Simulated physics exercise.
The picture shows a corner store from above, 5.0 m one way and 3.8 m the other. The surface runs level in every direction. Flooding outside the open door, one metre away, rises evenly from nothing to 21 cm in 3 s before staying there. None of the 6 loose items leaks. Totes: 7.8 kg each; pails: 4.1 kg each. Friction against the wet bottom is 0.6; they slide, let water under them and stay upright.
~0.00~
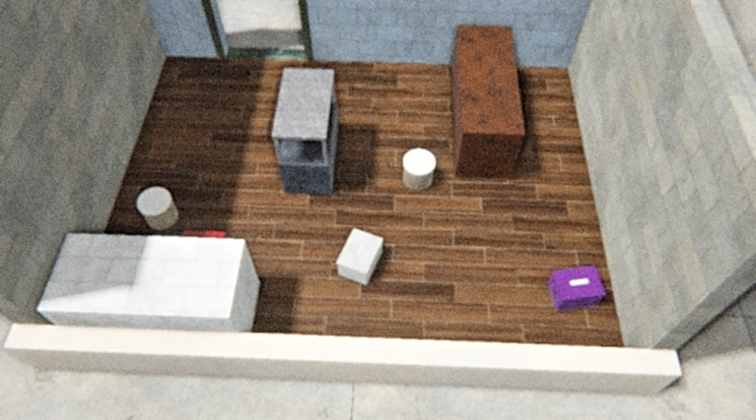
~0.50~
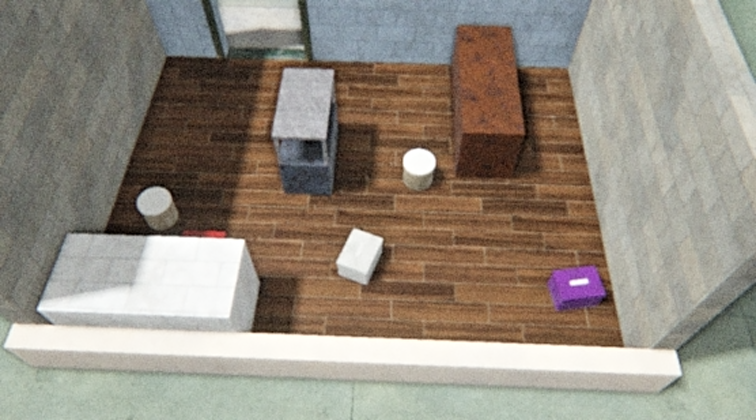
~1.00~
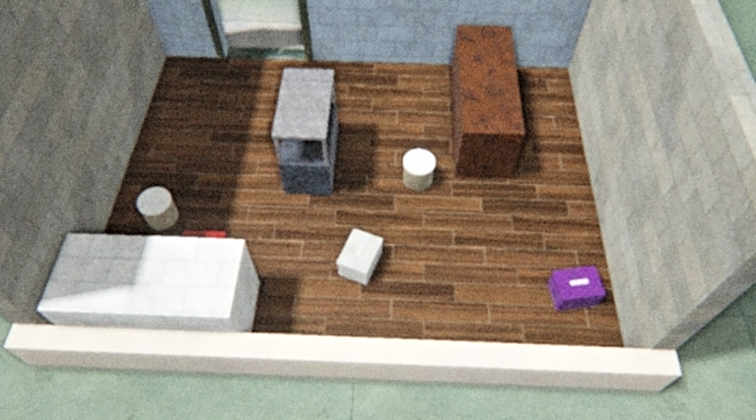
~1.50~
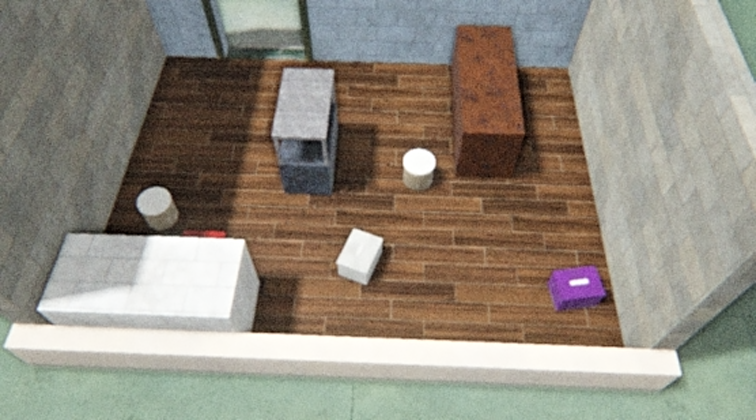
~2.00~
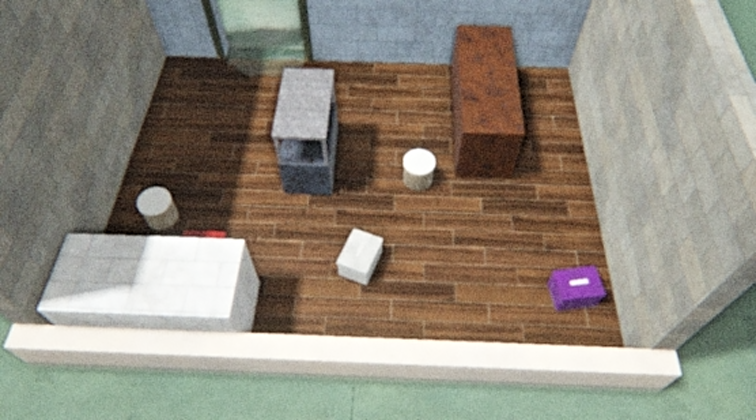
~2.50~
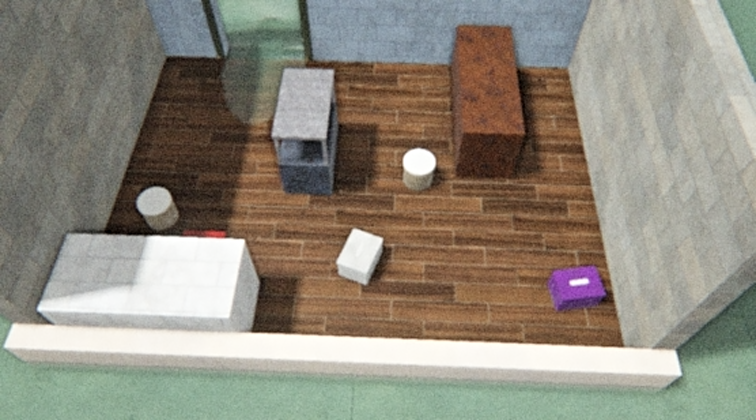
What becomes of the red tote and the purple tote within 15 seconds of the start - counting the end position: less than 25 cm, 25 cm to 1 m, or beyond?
By then the red tote covers a big distance and the purple tote covers a big distance.
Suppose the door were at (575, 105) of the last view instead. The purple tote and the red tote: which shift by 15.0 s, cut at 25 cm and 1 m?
The purple tote winds up a long way off; as for the red tote, it keeps its spot.
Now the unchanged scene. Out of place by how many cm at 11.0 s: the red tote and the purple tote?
200 and 30 cm or so by then.
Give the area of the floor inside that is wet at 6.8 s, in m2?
Close to 12 m2, I'd say.
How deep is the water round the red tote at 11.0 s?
Close to 7 centimetres.
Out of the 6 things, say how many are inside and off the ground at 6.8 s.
At that instant the tally stands at 2.
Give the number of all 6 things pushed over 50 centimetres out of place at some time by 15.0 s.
The total is 6.
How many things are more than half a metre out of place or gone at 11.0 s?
By then the count is 5.
After 3.5 s the red tote is near (201, 245), 0.0 m from its start, aground; the purple tote is near (579, 283), 0.0 m from its start, aground; 0 afloat.
After 6.8 s the red tote is near (192, 231), 0.1 m from its start, afloat; the purple tote is near (579, 283), 0.0 m from its start, aground; 2 afloat.
After 11.0 s the red tote is near (415, 273), 2.0 m from its start, afloat; the purple tote is near (564, 250), 0.3 m from its start, afloat; 4 afloat.
After 15.0 s the red tote is near (604, 310), 3.7 m from its start, afloat; the purple tote is near (561, 152), 1.5 m from its start, afloat; 6 afloat.
